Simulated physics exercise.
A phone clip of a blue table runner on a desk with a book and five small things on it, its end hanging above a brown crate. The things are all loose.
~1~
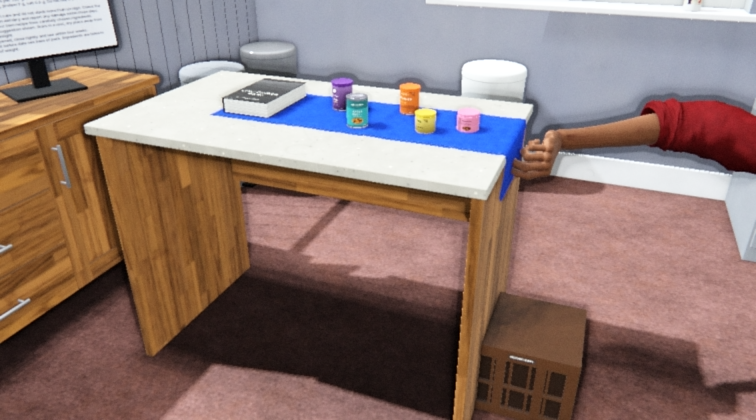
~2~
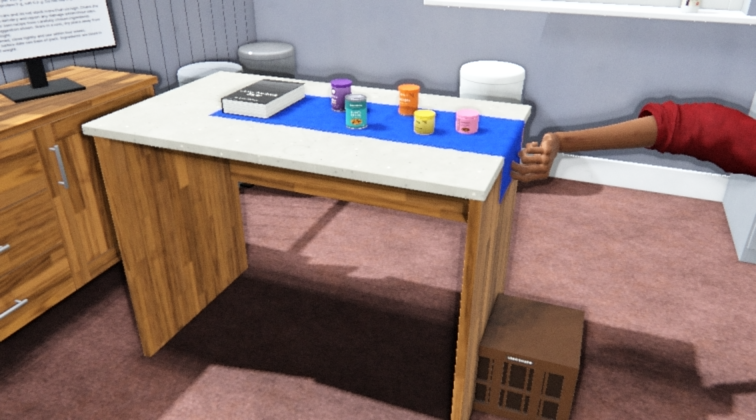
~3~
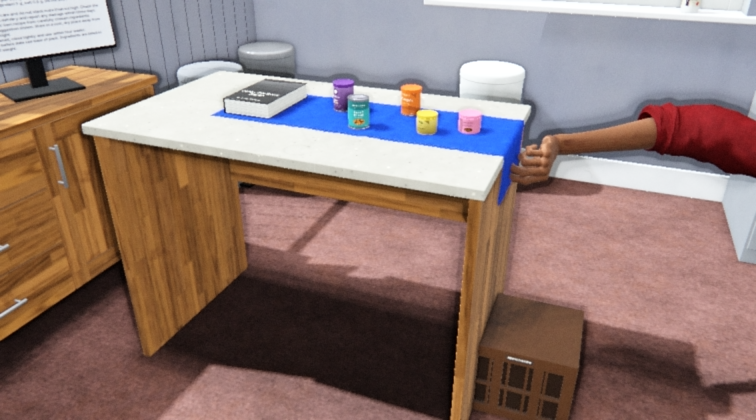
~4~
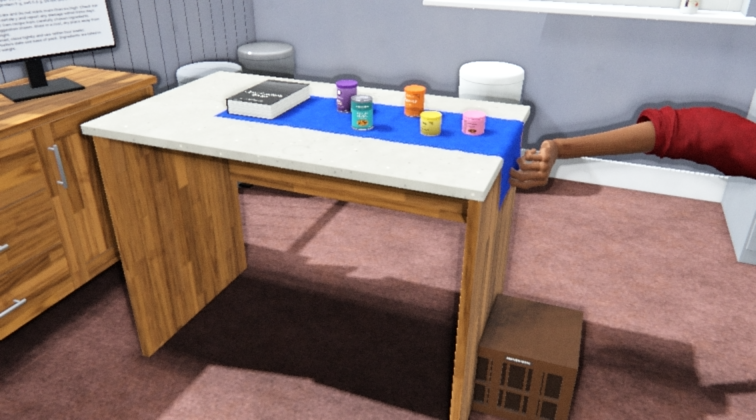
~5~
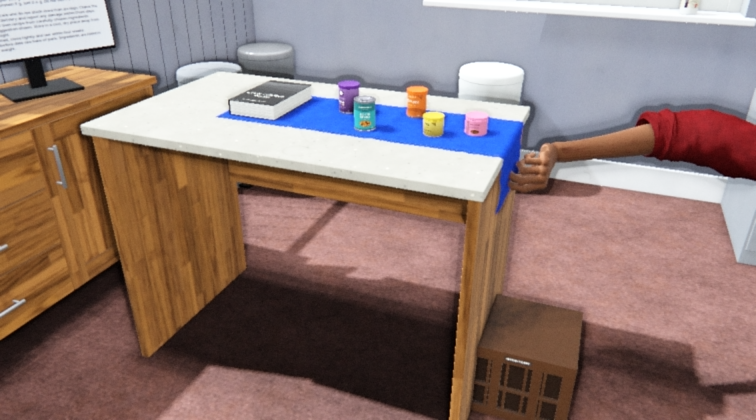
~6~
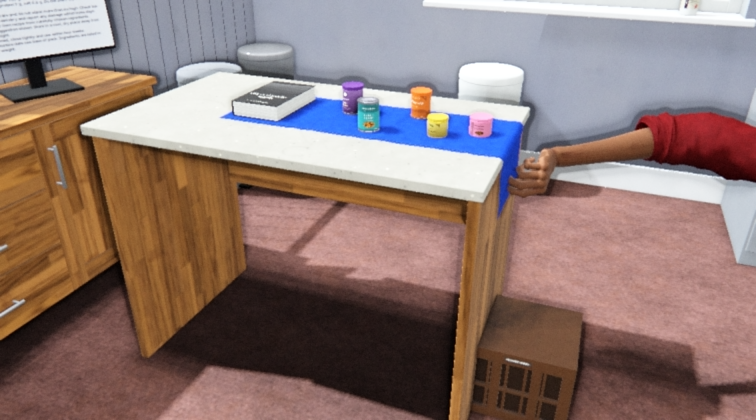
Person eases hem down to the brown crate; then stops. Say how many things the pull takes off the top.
Most likely just four will go over the edge.
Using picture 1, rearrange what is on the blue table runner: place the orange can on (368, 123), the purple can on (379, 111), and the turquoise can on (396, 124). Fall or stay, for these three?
The orange can topples down, the purple can topples down, and the turquoise can topples down.
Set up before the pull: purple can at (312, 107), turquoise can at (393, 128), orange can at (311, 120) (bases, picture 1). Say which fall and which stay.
The purple can ends up still aboard, the turquoise can ends up knocked off, the orange can ends up still aboard.
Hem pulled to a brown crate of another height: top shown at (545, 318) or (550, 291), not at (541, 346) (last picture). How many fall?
For the first height 3, for the second 2.
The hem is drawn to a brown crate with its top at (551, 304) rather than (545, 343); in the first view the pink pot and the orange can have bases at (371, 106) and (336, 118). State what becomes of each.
As for the pink pot, it stays in place; as for the orange can, it stays in place.
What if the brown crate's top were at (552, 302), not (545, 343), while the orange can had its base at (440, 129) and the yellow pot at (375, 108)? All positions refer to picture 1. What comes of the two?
Result - the orange can comes off, and the yellow pot stays put.
Soon after, hem near (502, 262); pink pot and yellow pot gone.
After that, hem near (499, 309); pink pot, yellow pot and orange can gone.
In the end, hem on the crate; pink pot, yellow pot, orange can and turquoise can gone. Over the edge go four.
